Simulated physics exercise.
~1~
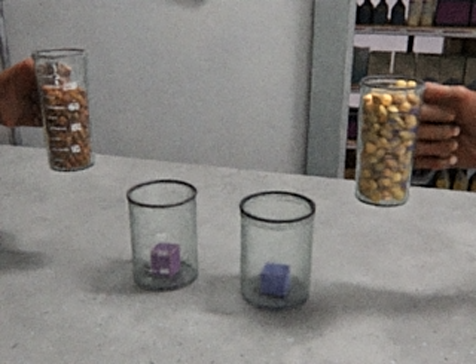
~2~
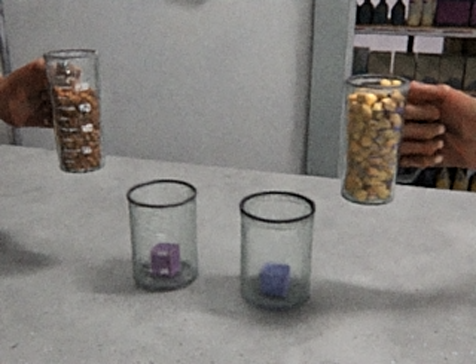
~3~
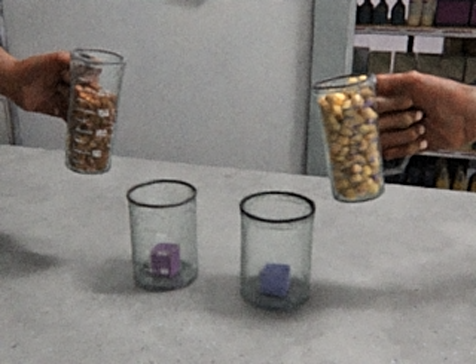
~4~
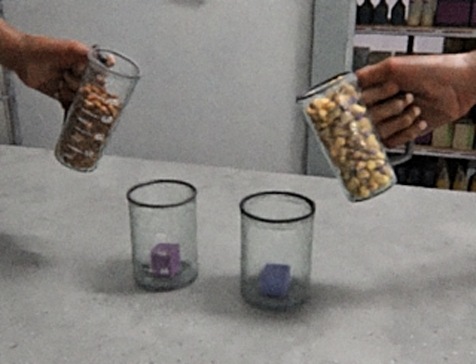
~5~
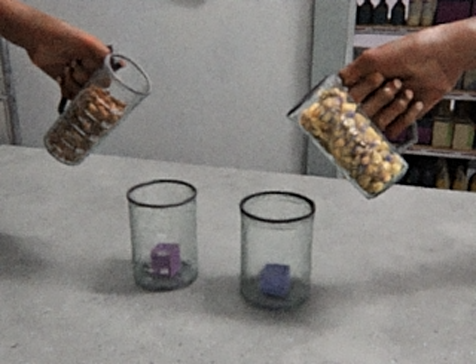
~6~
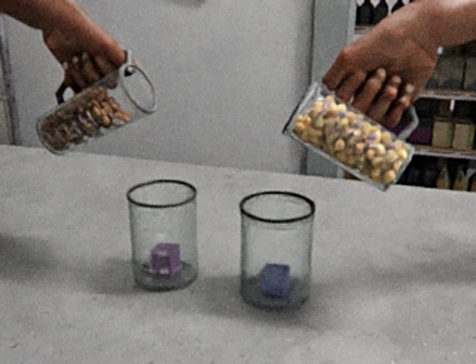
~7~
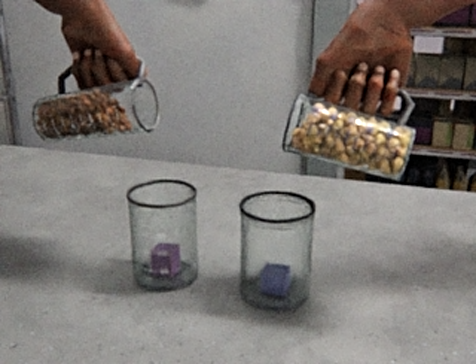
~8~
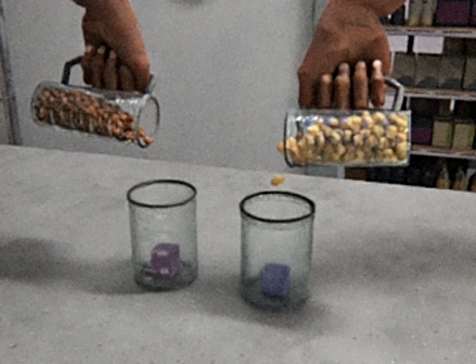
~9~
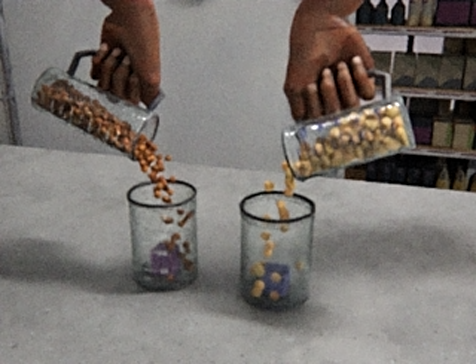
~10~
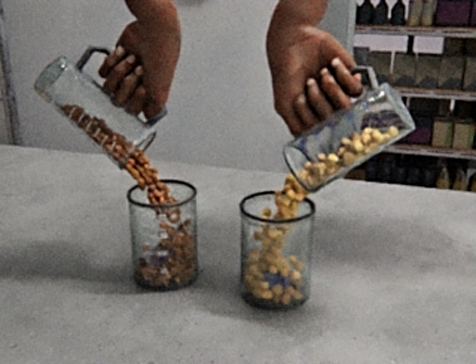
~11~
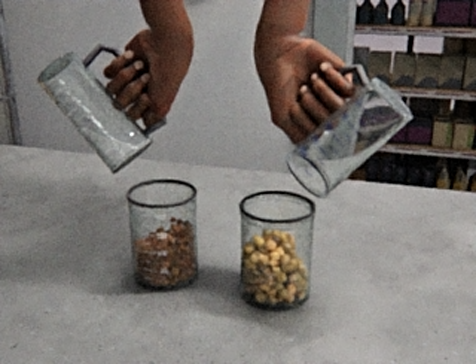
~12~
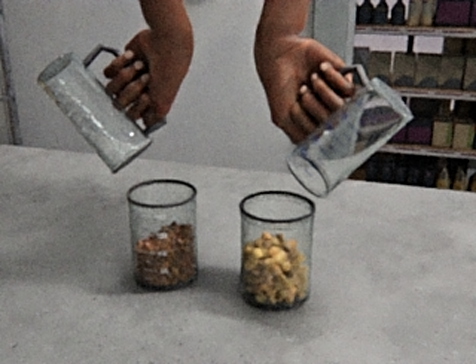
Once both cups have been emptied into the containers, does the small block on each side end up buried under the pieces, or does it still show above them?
Both blocks end up buried, the purple one on the left under the brown pieces and the blue one on the right under the yellowish pieces.
